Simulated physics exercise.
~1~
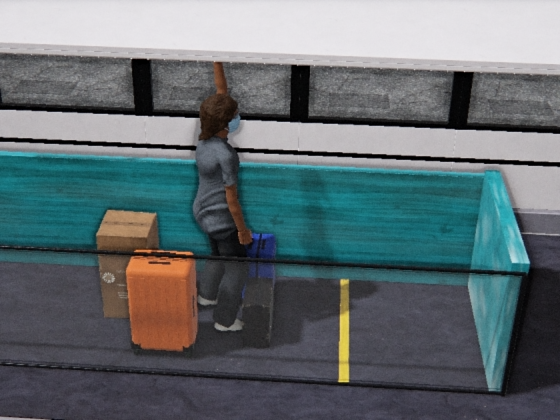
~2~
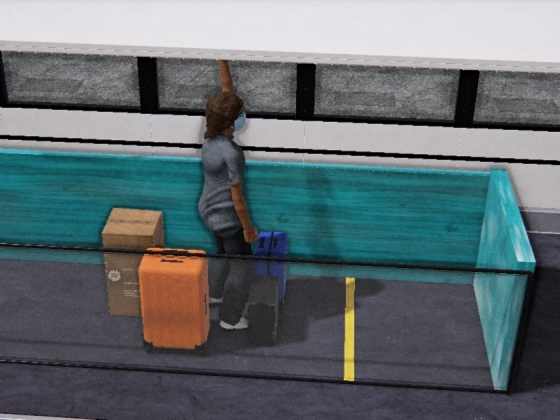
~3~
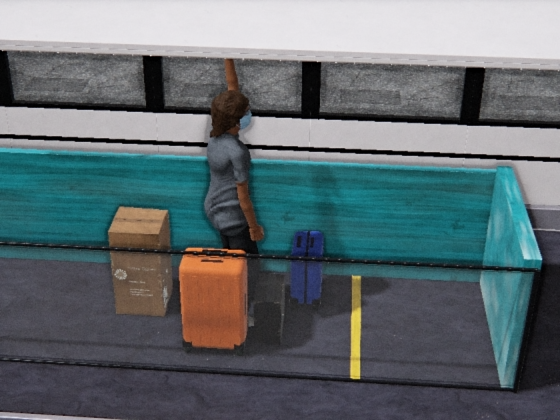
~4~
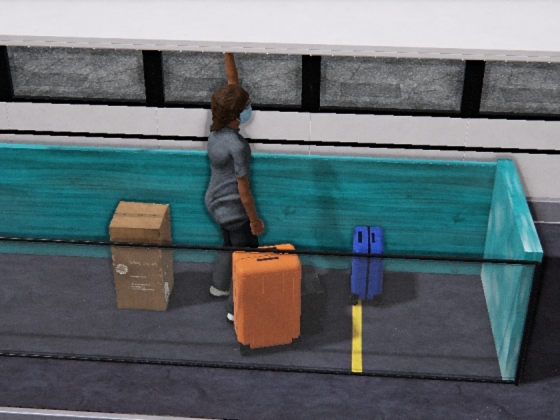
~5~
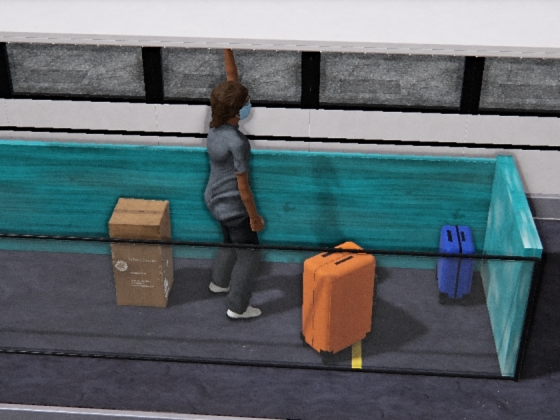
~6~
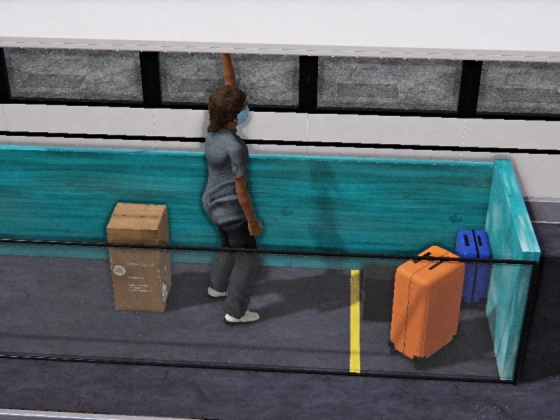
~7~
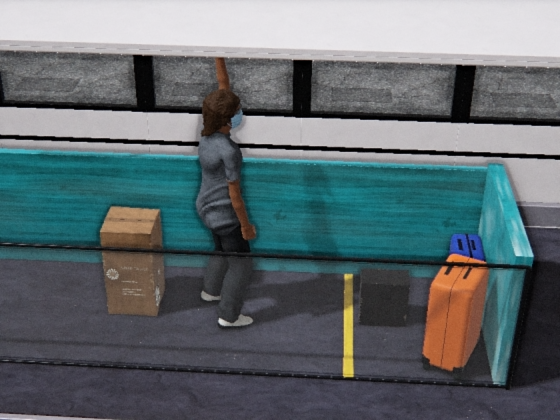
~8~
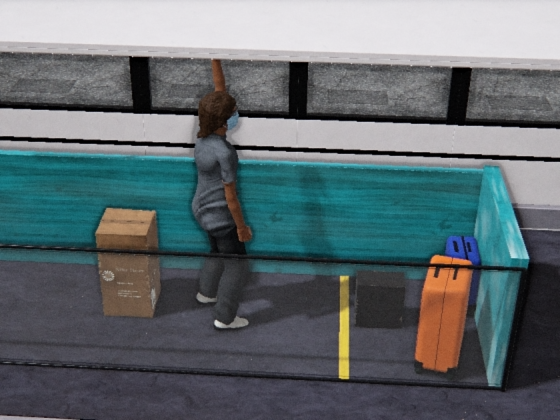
Orange and blue wheeled suitcases rolling right past a standing masked passenger, crossing a yellow line and stopping upright near the teal end panel.
